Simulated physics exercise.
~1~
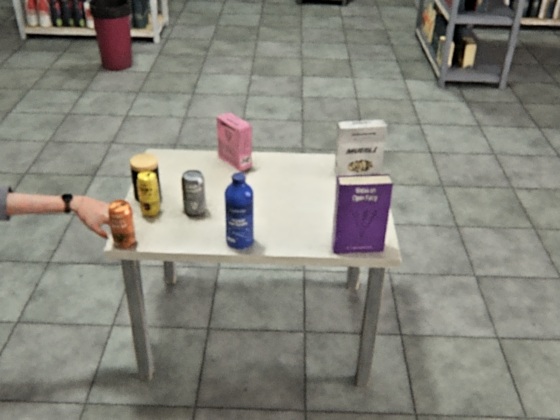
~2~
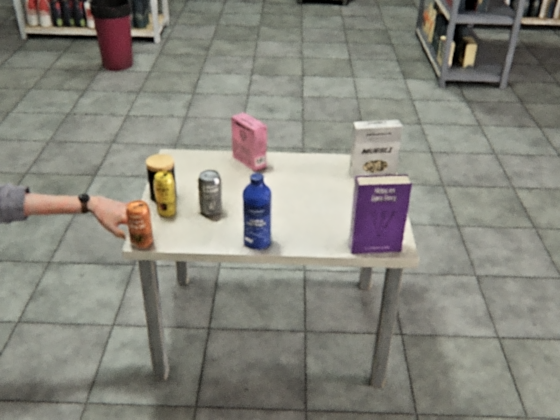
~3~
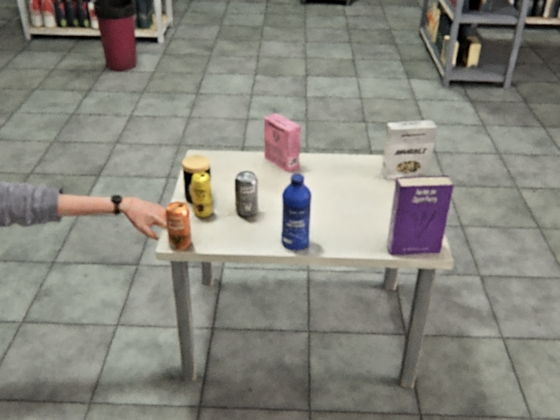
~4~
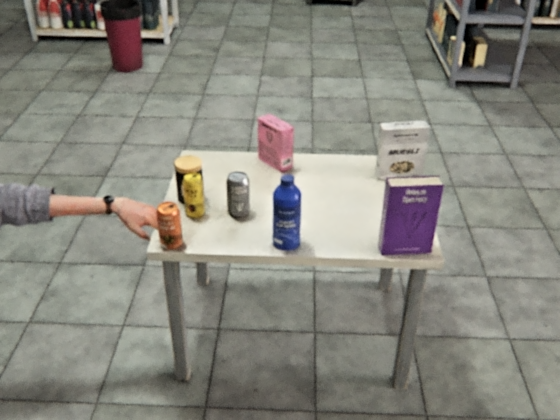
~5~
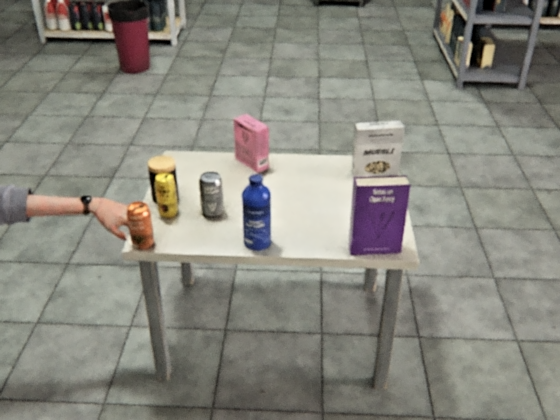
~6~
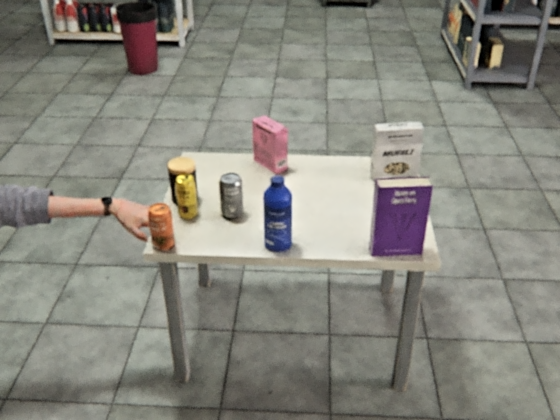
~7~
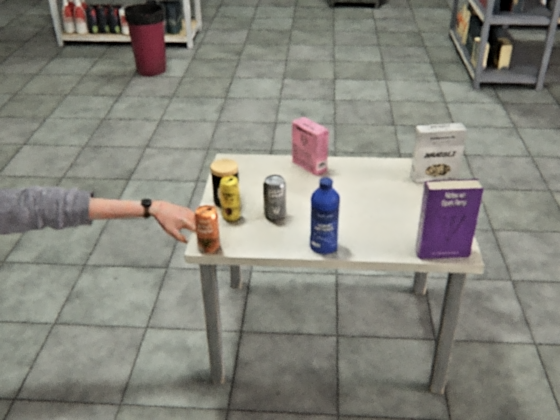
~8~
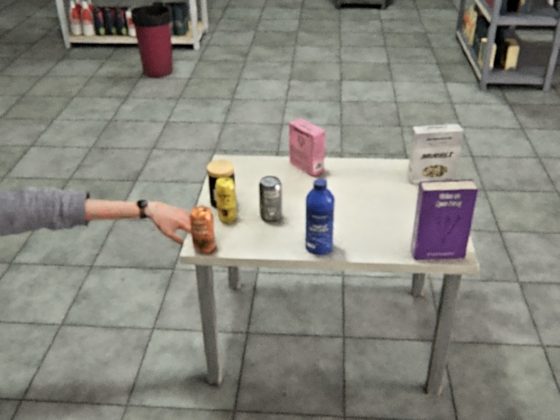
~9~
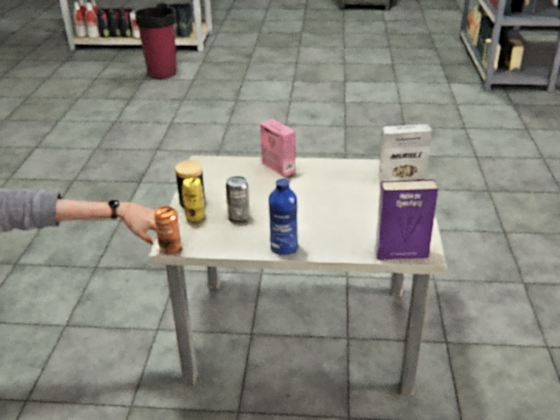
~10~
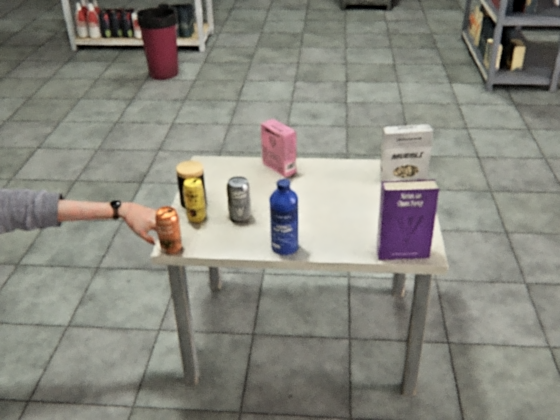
In a room with a grey tiled floor and shelves behind, a hand at the left edge of a small white table shifted it right and left a few times, while the cans, blue bottle, packets and purple book on top all stayed upright and in place.
